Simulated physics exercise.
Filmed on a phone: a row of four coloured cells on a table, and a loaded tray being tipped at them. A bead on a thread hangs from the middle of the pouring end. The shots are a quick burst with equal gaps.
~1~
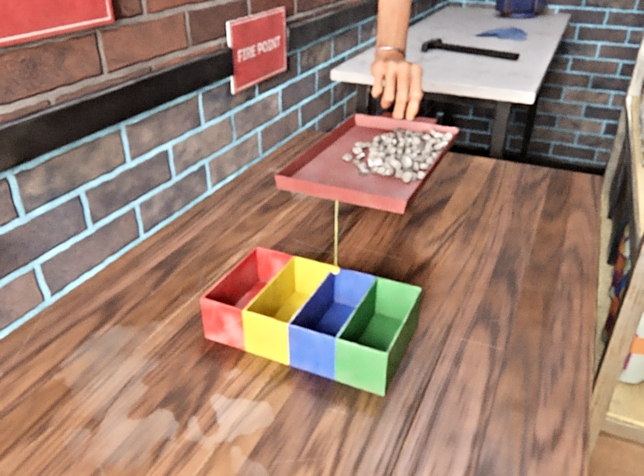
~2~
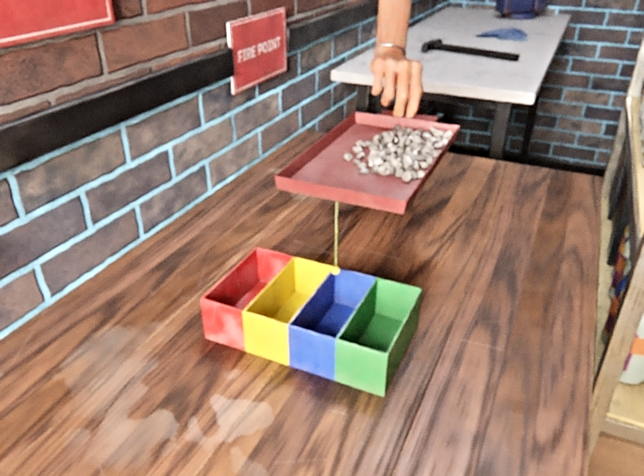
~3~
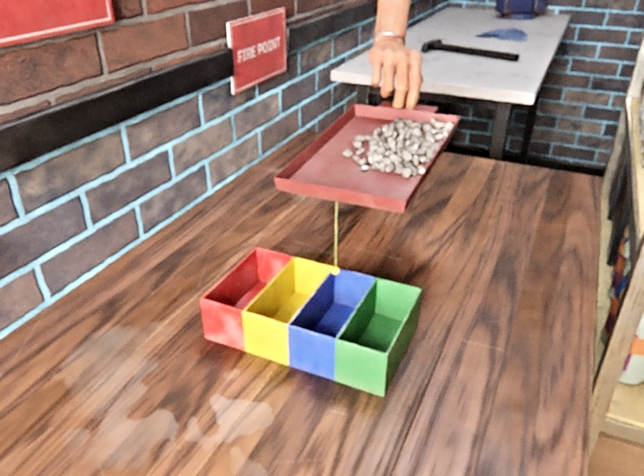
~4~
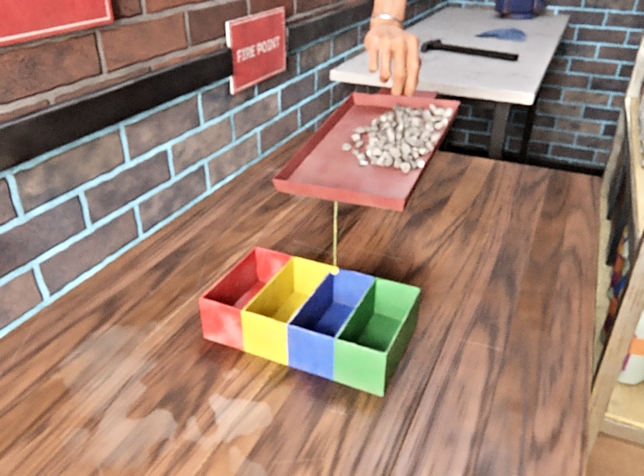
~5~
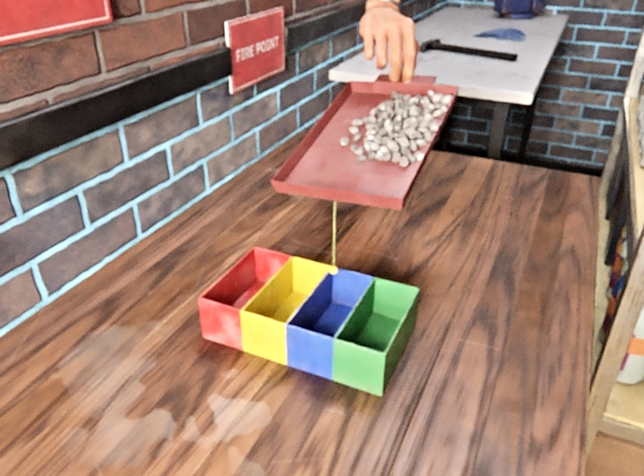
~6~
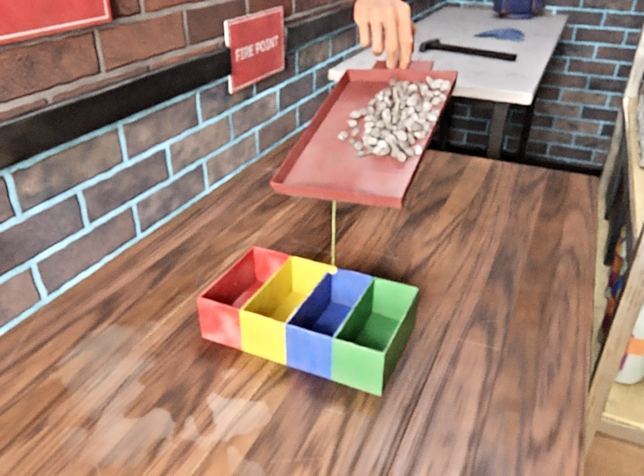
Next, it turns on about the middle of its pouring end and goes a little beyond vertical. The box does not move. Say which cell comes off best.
The yellow one ends fullest.
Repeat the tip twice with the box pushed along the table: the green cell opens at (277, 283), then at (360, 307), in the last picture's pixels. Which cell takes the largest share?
In turn: The cell in green; the yellow one.
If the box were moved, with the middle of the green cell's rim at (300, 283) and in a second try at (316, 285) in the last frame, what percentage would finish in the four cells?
First some 80, then 80 per cent.
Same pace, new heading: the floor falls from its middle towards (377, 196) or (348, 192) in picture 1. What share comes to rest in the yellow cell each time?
The first gives 0 %, the second 20 %.
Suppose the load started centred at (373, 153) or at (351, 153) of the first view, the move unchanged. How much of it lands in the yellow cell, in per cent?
First some 50, then 50 per cent.
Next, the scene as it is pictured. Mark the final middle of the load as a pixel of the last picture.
Roughly at (277, 326).
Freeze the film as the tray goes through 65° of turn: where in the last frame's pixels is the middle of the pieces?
Roughly at (305, 185).
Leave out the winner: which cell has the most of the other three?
The runner-up: That red cell.
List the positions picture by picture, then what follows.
In the first frame, corners of the pouring end (278, 175) and (404, 199), level; middle of the load (400, 151), bits of gravel; bead on its thread (336, 270); red cell (223, 320); yellow cell (266, 334); blue cell (312, 348); green cell (361, 363).
In the second frame, corners of the pouring end (278, 176) and (404, 200), level; middle of the load (400, 149).
In the third frame, corners of the pouring end (277, 177) and (404, 199), tipped barely, lowest at the left corner; middle of the load (400, 143).
In the fourth frame, corners of the pouring end (275, 178) and (402, 198), tipped a little, lowest at the left corner; middle of the load (399, 134).
In the fifth frame, corners of the pouring end (274, 180) and (400, 197), tipped a little, lowest at the left corner; middle of the load (397, 124).
In the sixth frame, corners of the pouring end (273, 182) and (399, 196), tipped clearly, lowest at the left corner; middle of the load (396, 115); red cell (220, 320); yellow cell (263, 333); blue cell (309, 348); green cell (357, 363).
Just after the last frame, tray tipped steeply; the larger part on the tray; just a few in the yellow cell; roughly a quarter falling or outside the box.
A moment on, tray tipped past a quarter turn; roughly a quarter on the tray; roughly half in the yellow cell; roughly a quarter in the red cell; about a tenth in the blue cell; just a few in the green cell; about a tenth falling or outside the box.
Further on, tray tipped past a quarter turn; roughly half in the yellow cell; roughly a third in the red cell; about a tenth in the blue cell; just a few in the green cell; just a few falling or outside the box.
When it is over, tray tipped past a quarter turn; roughly half in the yellow cell; roughly a third in the red cell; about a tenth in the blue cell; just a few in the green cell; just a few outside the box.
